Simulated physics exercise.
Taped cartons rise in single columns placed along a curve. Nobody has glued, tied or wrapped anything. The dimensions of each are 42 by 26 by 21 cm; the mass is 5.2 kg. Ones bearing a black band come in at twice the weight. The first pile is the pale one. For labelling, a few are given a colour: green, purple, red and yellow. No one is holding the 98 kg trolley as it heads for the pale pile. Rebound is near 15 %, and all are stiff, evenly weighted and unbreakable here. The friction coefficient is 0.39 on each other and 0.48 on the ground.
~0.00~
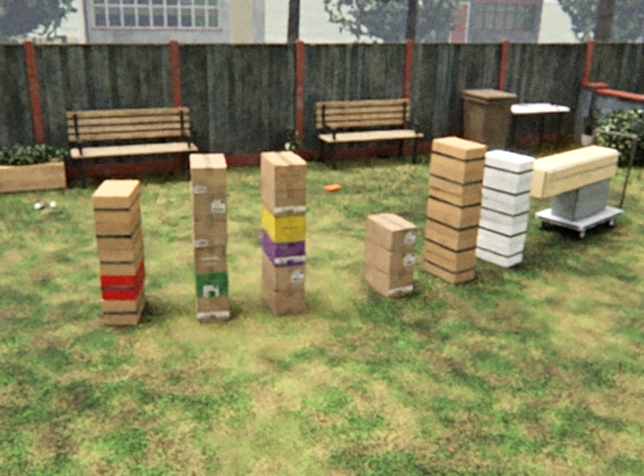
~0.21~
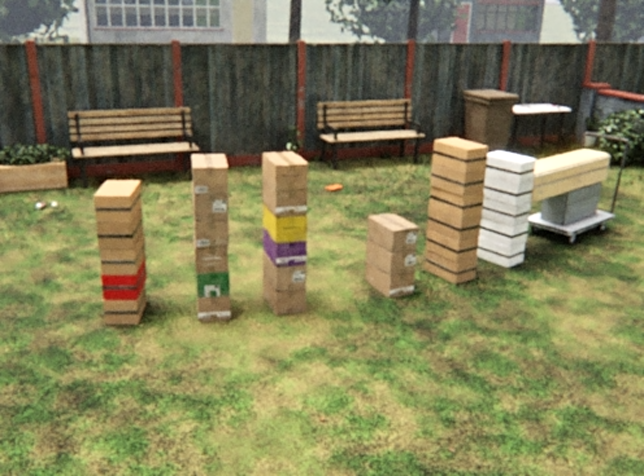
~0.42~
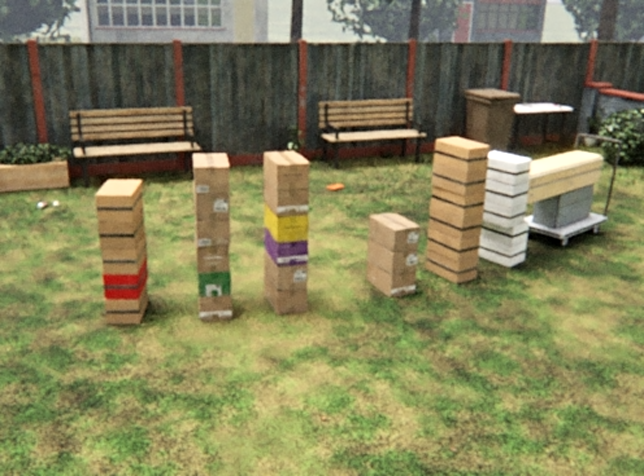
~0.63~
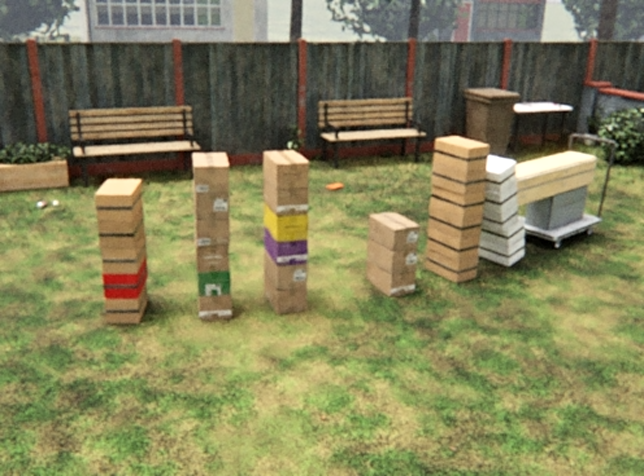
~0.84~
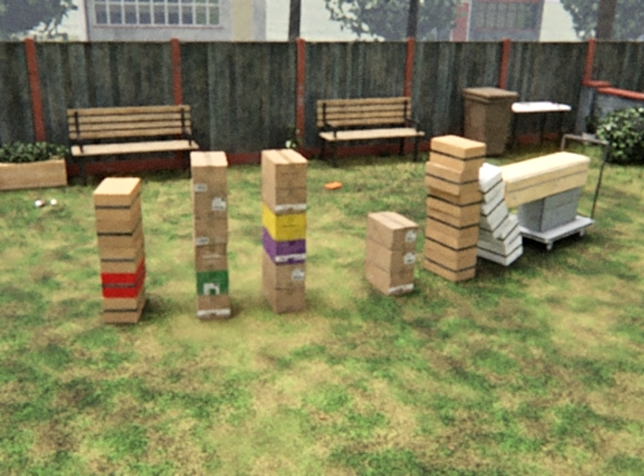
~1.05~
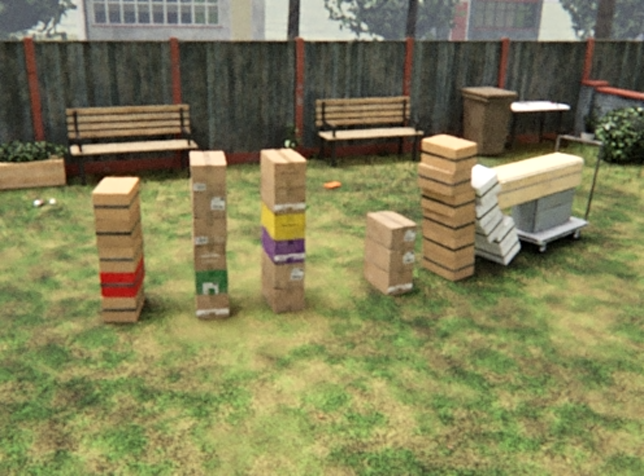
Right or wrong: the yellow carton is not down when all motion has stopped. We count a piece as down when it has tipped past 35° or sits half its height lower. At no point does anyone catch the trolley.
Right.
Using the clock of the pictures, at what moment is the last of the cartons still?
That comes at about 4.0 s.
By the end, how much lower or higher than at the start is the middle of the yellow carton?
It ends some 0 cm lower.
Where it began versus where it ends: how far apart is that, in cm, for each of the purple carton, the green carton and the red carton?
From start to finish: Purple 0, green 0, red 0 centimetres.
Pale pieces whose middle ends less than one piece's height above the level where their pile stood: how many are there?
The total comes to 2.
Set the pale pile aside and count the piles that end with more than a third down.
2 in all.
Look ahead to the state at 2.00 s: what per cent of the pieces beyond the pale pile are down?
By that time it is 25 percent.
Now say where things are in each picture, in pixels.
In the first picture (pixels give the middle of a visible side), load (550, 178) 34 cm short; yellow carton (291, 229); purple carton (291, 254); red carton (118, 288); none of the others has stirred.
The second picture shows load (538, 182) 9 cm short; yellow carton (292, 229).
The third picture shows load (529, 185) 10 cm in; yellow carton (293, 229).
The fourth picture shows load (521, 186) 23 cm in, top of the pale pile leaning 16°; yellow carton (293, 228); none of the others has stirred.
The fifth picture shows load (512, 188) 35 cm in, top of the pale pile leaning 26°; yellow carton (291, 228); movement in 3 of them.
The sixth picture shows load (504, 189) 46 cm in, top of the pale pile leaning 28°; yellow carton (290, 227); green carton (212, 283); purple carton (290, 252); steepest lean 5°, the carton at (438, 201); movement in 6 of them.
After 1.50 s, 5 of the pale pile down; none of the 26 other cartons down, 6 disturbed; yellow carton unmoved.
After 2.00 s, 5 of the pale pile down; 6 of the 26 other cartons down; yellow carton unmoved.
In the end (4.0 s), 5 of the pale pile down; 8 of the 26 other cartons down; yellow carton 27 mm from its place; purple carton 35 mm from its place; green carton unmoved. From the last view, middles, yellow carton near (280, 219), purple carton near (279, 243).
